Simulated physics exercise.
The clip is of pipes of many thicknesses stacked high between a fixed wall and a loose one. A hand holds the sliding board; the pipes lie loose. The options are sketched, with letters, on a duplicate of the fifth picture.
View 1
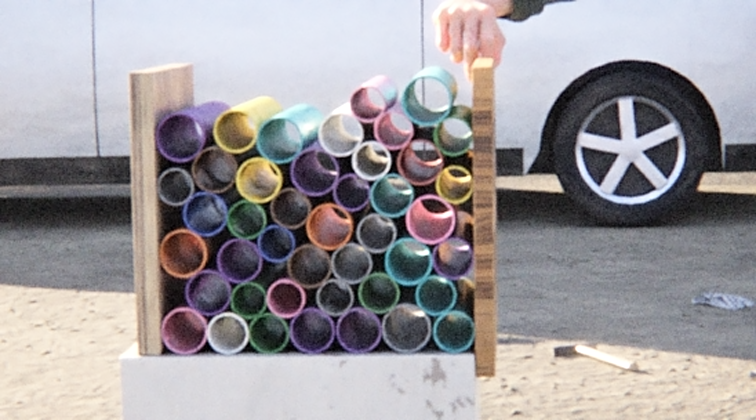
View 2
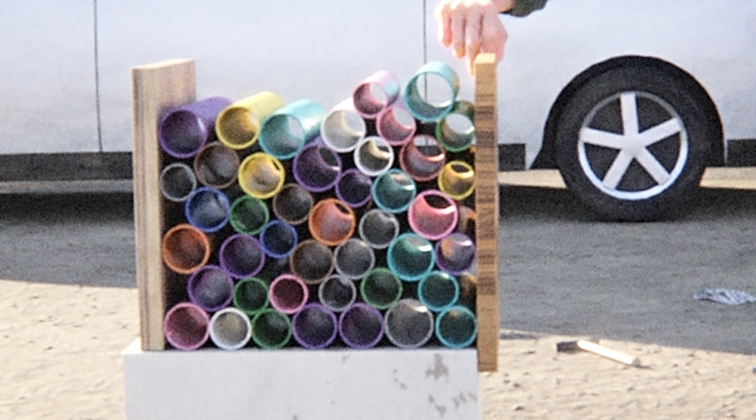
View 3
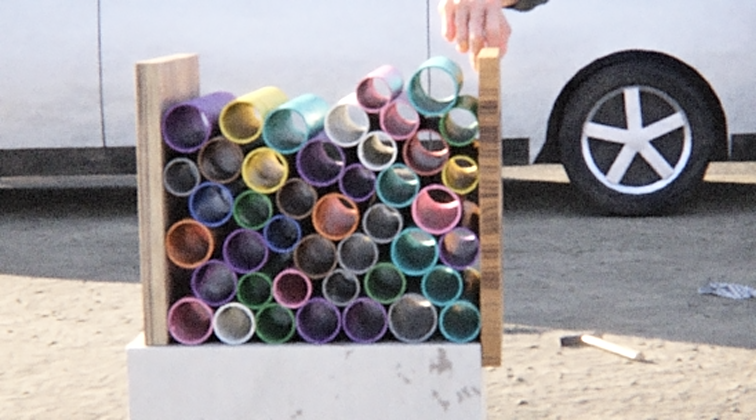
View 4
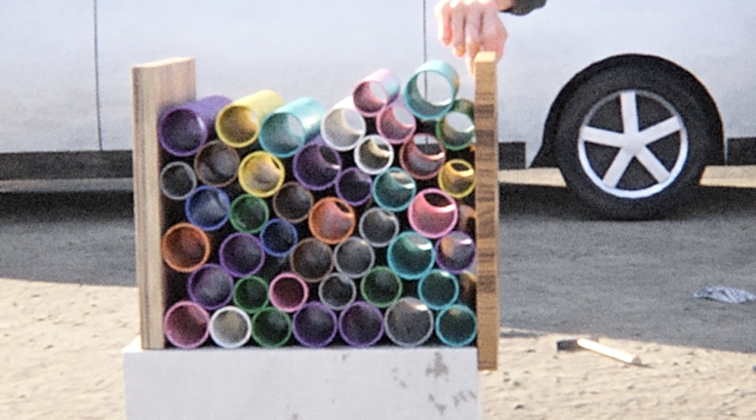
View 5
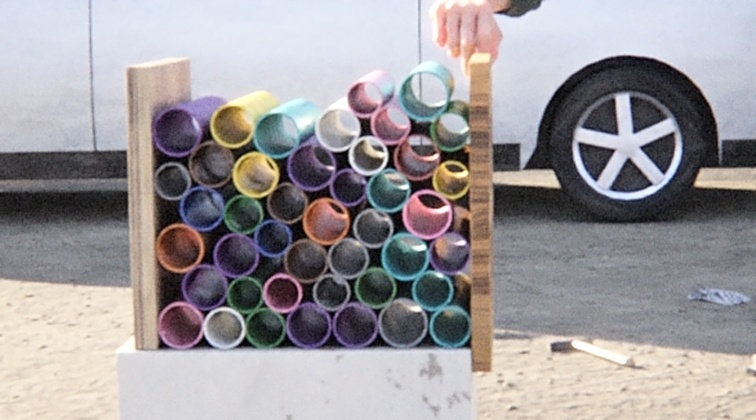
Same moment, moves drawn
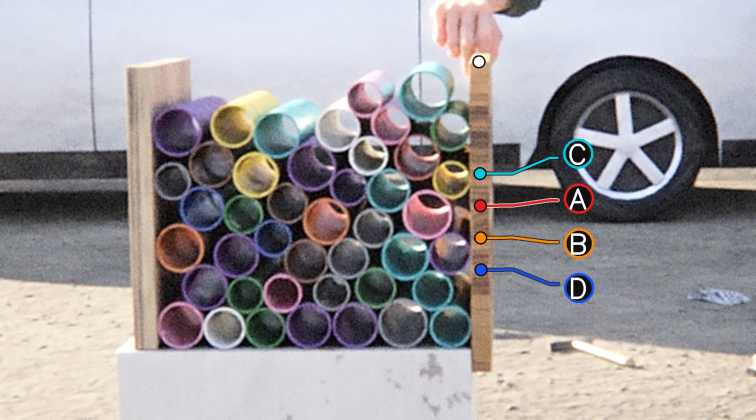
Outside, in front of a parked silvery van, a hand rested on top of the right-hand board beside a stack of loose, colourful pipes, and nothing moved apart from the view shaking slightly.
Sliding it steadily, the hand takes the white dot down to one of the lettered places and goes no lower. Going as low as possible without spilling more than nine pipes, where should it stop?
Mark D is as low as it can go.
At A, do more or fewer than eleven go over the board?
It loses fewer than eleven.
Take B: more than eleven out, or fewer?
It loses fewer than eleven.
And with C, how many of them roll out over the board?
It comes to two.
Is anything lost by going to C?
At C: Yes.
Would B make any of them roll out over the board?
Yes, at B.
On the marked copy, A at (481, 206); B at (481, 238); C at (481, 174); D at (481, 270); the white dot at (479, 62).
Taking D. A third of the way, top of the board (470, 168).
Two thirds of the way, top of the board (471, 269).
When it is over, top of the board (471, 269), eight out over the board.
As for the rest, A two out over the board; B seven out over the board; C two out over the board.
